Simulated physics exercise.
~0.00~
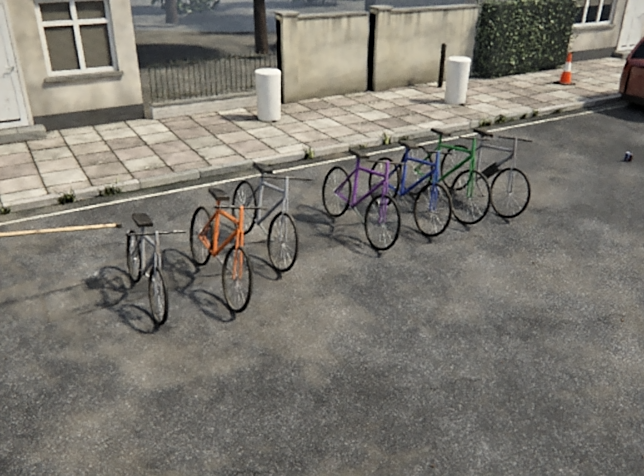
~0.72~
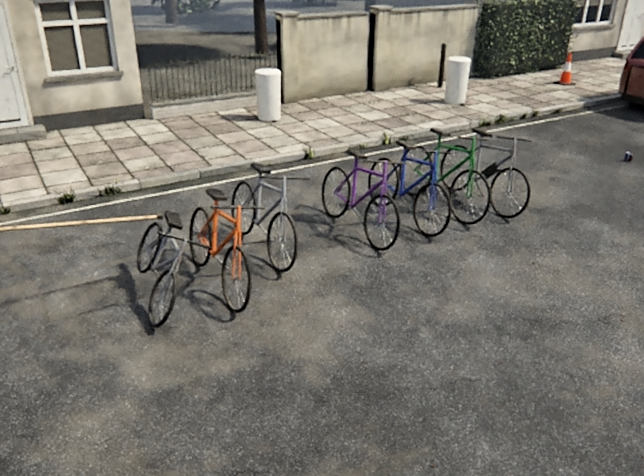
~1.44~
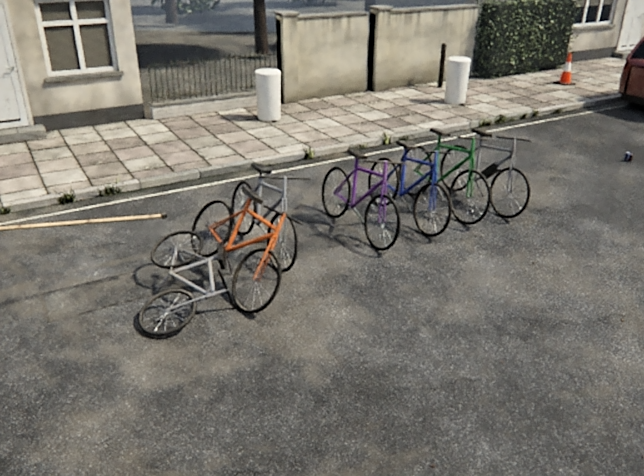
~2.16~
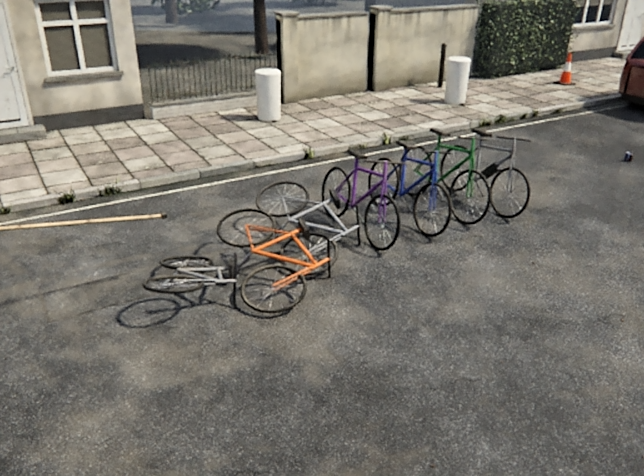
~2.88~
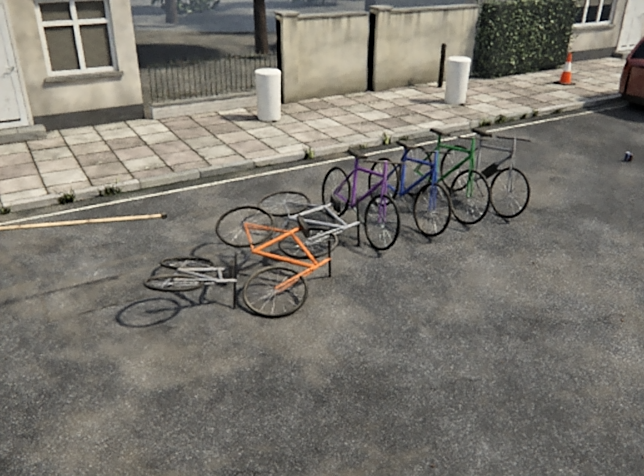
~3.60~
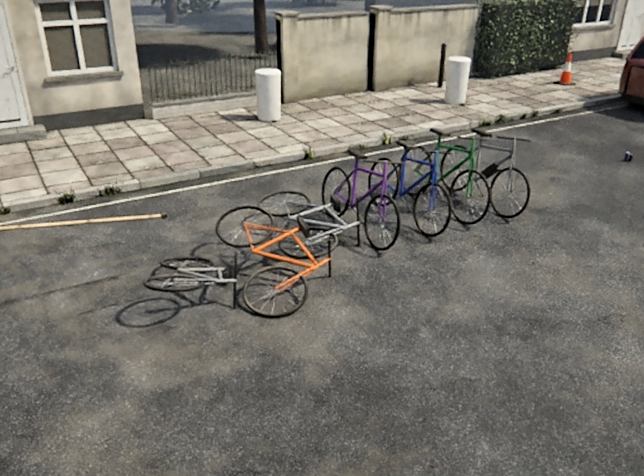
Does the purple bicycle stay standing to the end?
Yes, the purple bicycle stays upright in its place, even though the grey bicycle just to its left falls over.
We see bicycles standing side by side along a road as a pole from the left pushes the nearest grey one over. It knocks the orange bicycle and another grey one down in turn, while the purple, blue and green ones remain standing.
